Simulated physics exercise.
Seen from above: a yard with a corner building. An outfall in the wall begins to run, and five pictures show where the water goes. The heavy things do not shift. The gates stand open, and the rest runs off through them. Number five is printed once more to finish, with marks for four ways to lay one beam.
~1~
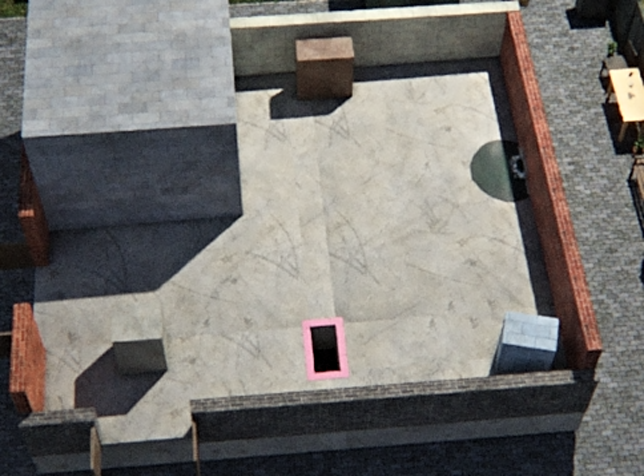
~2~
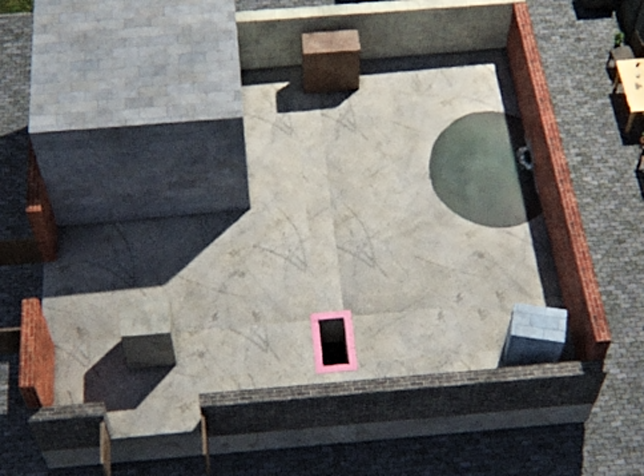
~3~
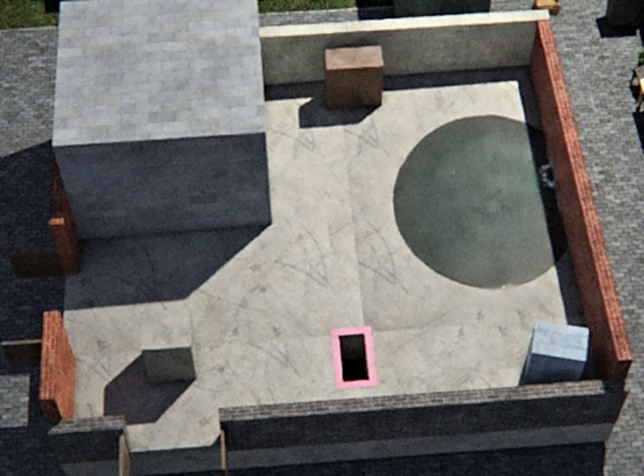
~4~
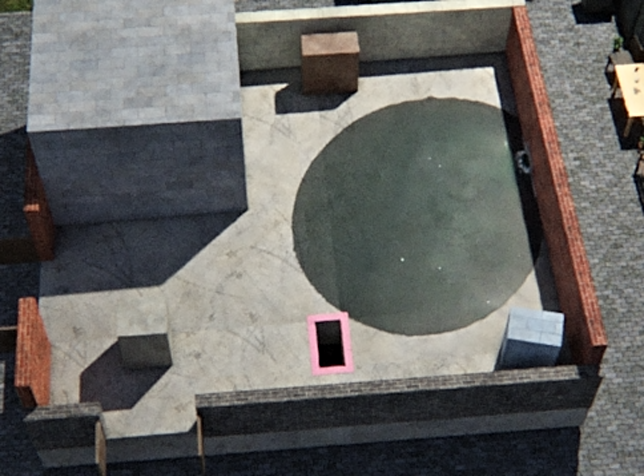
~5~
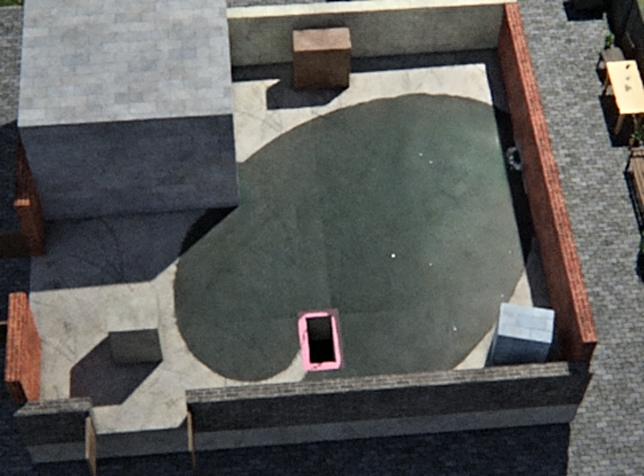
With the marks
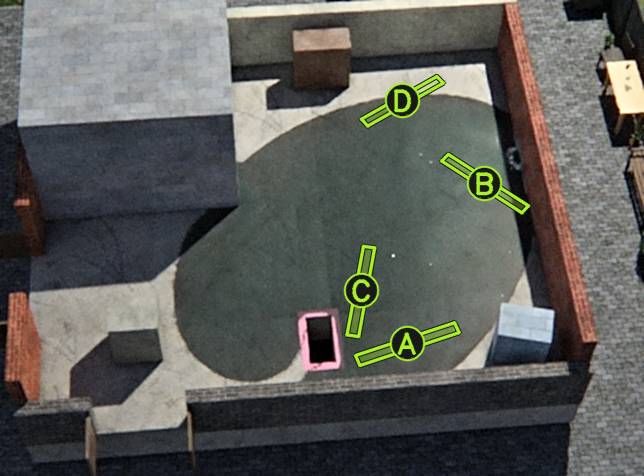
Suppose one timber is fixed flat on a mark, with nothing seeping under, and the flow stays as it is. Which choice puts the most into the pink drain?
It is A.
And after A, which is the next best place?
It is D.
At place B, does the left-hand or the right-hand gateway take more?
The right one.
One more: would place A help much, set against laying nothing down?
Yes.
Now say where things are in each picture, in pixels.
Outfall at (525, 164); pink drain at (325, 349); open gate at (47, 308); open gate at (148, 427); water covers 2 % of the ground and shows as far out as (491, 194); pink drain still dry.
Water covers 8 % of the ground and shows as far out as (452, 206); pink drain still dry.
Water covers 17 % of the ground and shows as far out as (430, 264); pink drain still dry.
Water covers 33 % of the ground and shows as far out as (321, 286); pink drain still dry.
Water covers 54 % of the ground and shows as far out as (196, 346); pink drain taking water.
On the marked copy, A from (357, 360) to (456, 327); B from (445, 157) to (525, 209); C from (352, 335) to (369, 247); D from (364, 122) to (440, 79).
For place A, about 34 % of the stream runs into the pink drain, about 65 % out by the gates.
For place B, about 6 % of the stream runs into the pink drain, about 94 % out by the gates.
For place C, about 8 % of the stream runs into the pink drain, about 92 % out by the gates.
For place D, about 22 % of the stream runs into the pink drain, about 78 % out by the gates.
